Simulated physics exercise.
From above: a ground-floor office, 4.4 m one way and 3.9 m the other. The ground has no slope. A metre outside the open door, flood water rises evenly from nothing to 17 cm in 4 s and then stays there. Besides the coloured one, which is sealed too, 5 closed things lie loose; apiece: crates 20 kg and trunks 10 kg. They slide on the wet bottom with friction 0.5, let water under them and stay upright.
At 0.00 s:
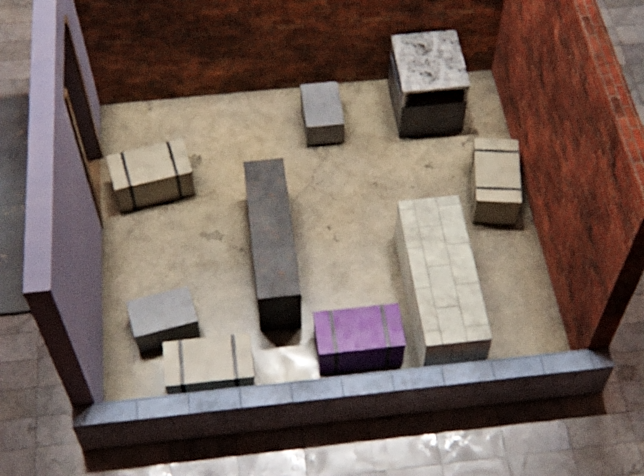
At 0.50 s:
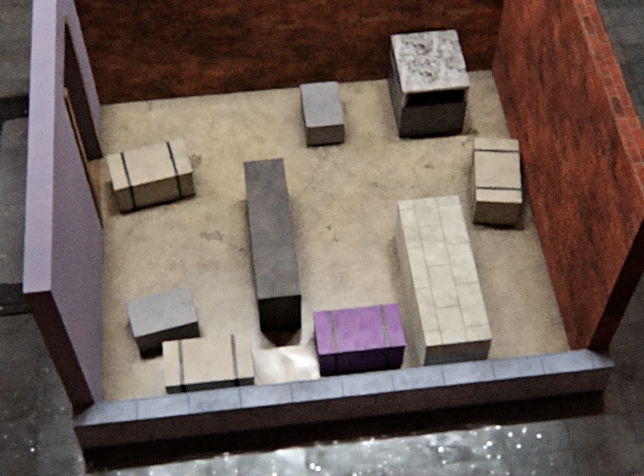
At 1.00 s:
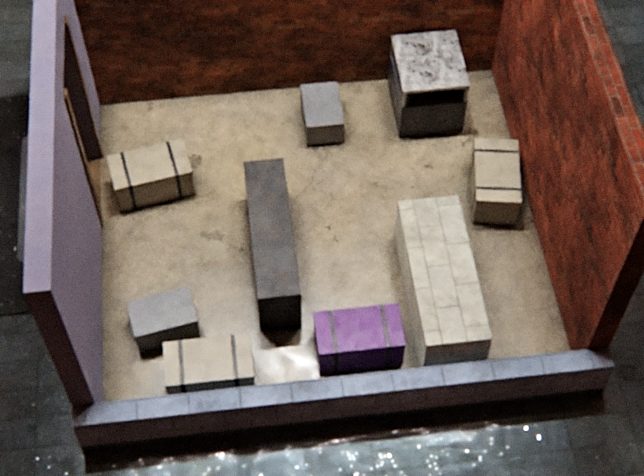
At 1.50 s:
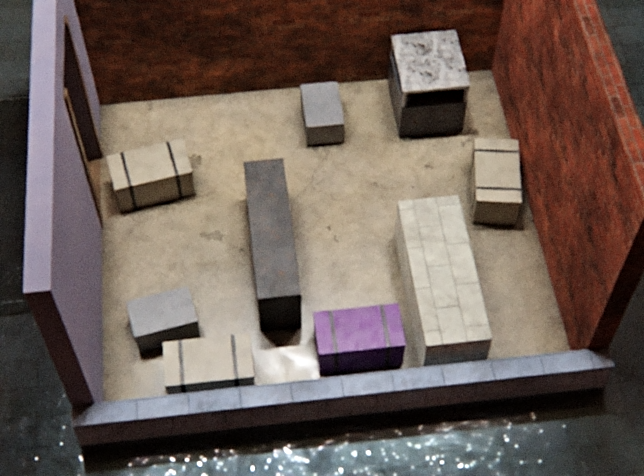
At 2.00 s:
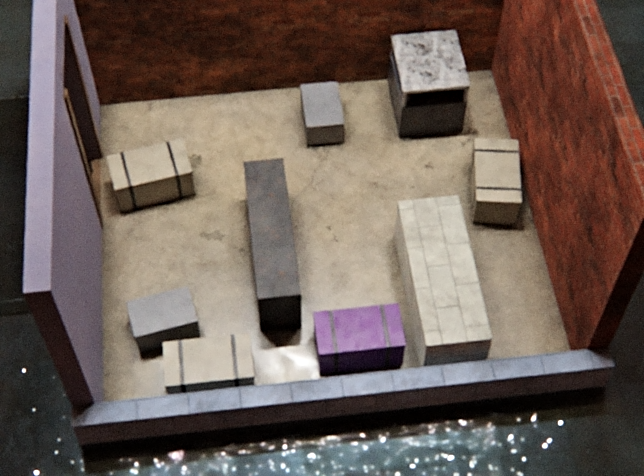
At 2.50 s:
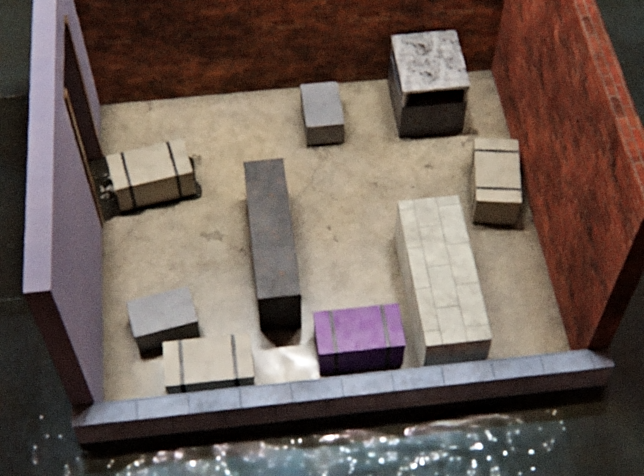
In a ground-floor office seen from above, a purple trunk and other boxes stay still among long blocks while the paving outside darkens under glinting, rippling water, and a little water then shows just inside the doorway at left.
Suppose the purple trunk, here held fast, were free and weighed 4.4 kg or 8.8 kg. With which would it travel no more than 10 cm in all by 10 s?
I expect that only the larger load is enough.
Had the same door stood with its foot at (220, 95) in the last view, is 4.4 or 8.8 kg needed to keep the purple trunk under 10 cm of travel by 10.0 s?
In that case neither weight holds it.
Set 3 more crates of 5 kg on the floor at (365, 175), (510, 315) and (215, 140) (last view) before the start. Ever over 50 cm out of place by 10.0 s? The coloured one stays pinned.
In turn: More, less, over.
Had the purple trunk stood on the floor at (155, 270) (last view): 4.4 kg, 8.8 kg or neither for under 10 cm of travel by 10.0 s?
Neither is enough.
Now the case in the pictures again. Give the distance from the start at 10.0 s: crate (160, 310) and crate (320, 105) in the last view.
In turn: 0 cm, 20 cm.
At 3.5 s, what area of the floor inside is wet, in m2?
About 2.0 m2.
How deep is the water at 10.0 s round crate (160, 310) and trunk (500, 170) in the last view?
About 4 and 3 cm.
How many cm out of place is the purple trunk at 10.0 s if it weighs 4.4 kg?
About 20 cm.
After 3.5 s the purple trunk would be 0 cm from its start with 4.4 kg and 0 cm from its start with 8.8 kg; 0 cm of water round it then.
After 4.5 s the purple trunk would be 0 cm from its start with 4.4 kg and 0 cm from its start with 8.8 kg; 0 cm of water round it then.
After 7.0 s the purple trunk would be 0 cm from its start with 4.4 kg and 0 cm from its start with 8.8 kg; 1 cm of water round it then.
After 10.0 s the purple trunk would be 19 cm from its start with 4.4 kg and 3 cm from its start with 8.8 kg; 4 cm of water round it then.
